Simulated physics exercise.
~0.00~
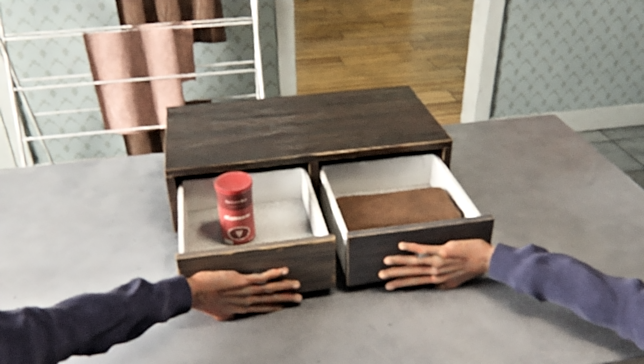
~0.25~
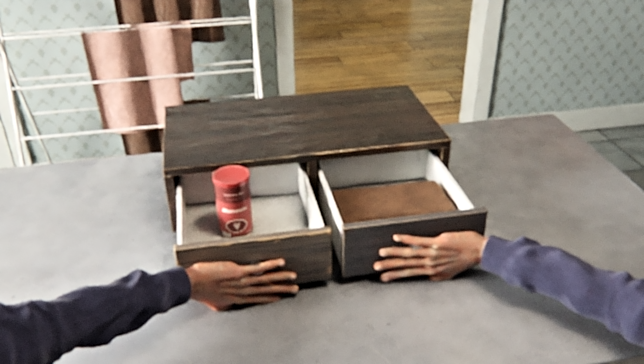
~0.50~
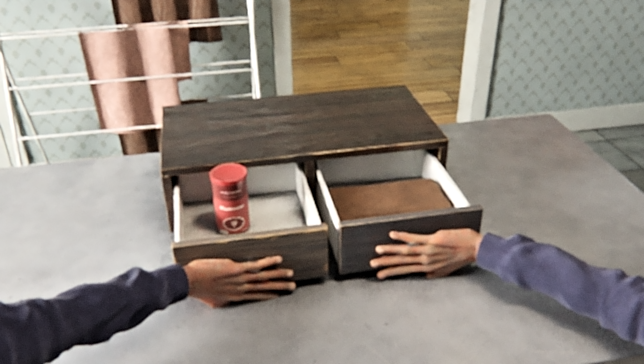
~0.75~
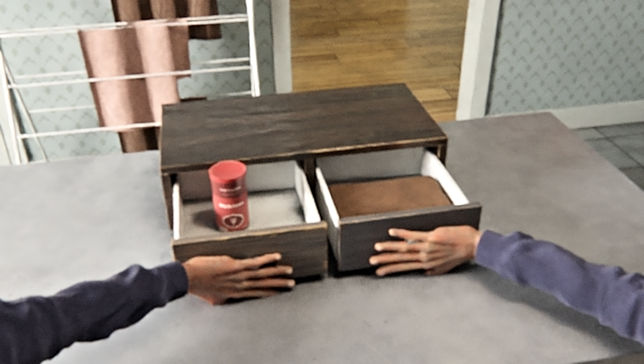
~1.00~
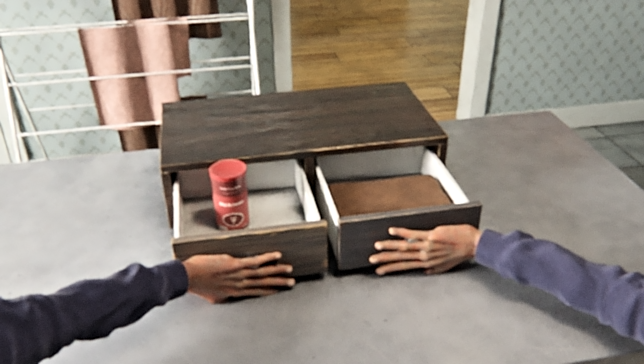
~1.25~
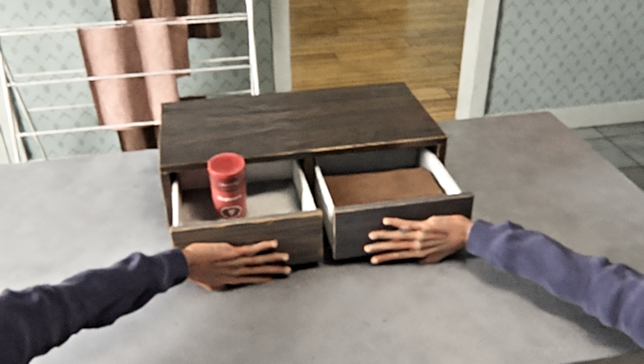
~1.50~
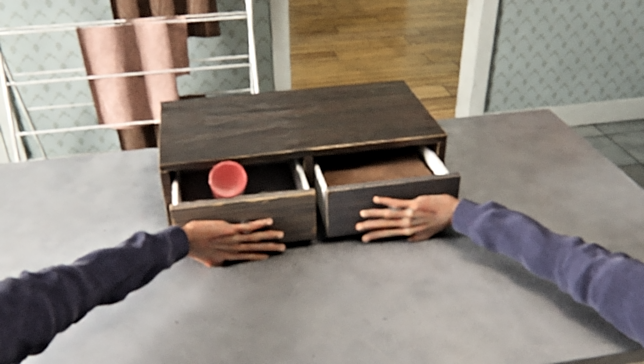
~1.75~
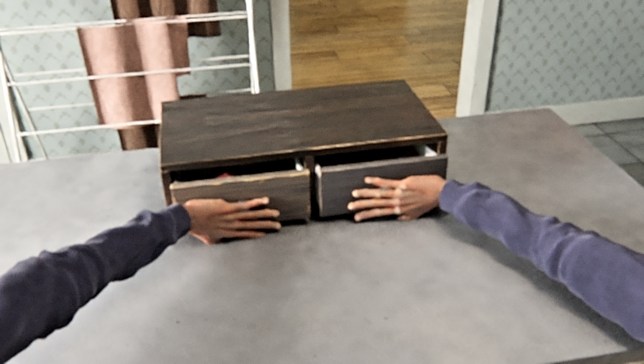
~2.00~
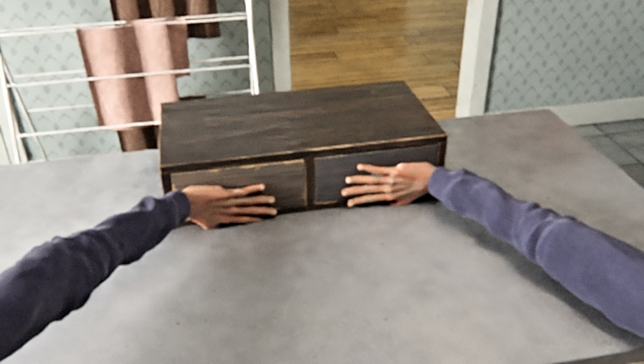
On a grey tabletop in a room with a drying rack and patterned wallpaper, a dark wooden chest sits with its two drawers open. A red tin stands upright in the left drawer, and a flat brown loaf lies in the right one. Two hands in dark blue sleeves rest against the fronts, ease them inward slightly, then pause. The hands push again and both drawers slide back, the tin tipping over as its drawer moves in. The tin and loaf disappear inside, and both drawers end fully closed with the hands still against them.
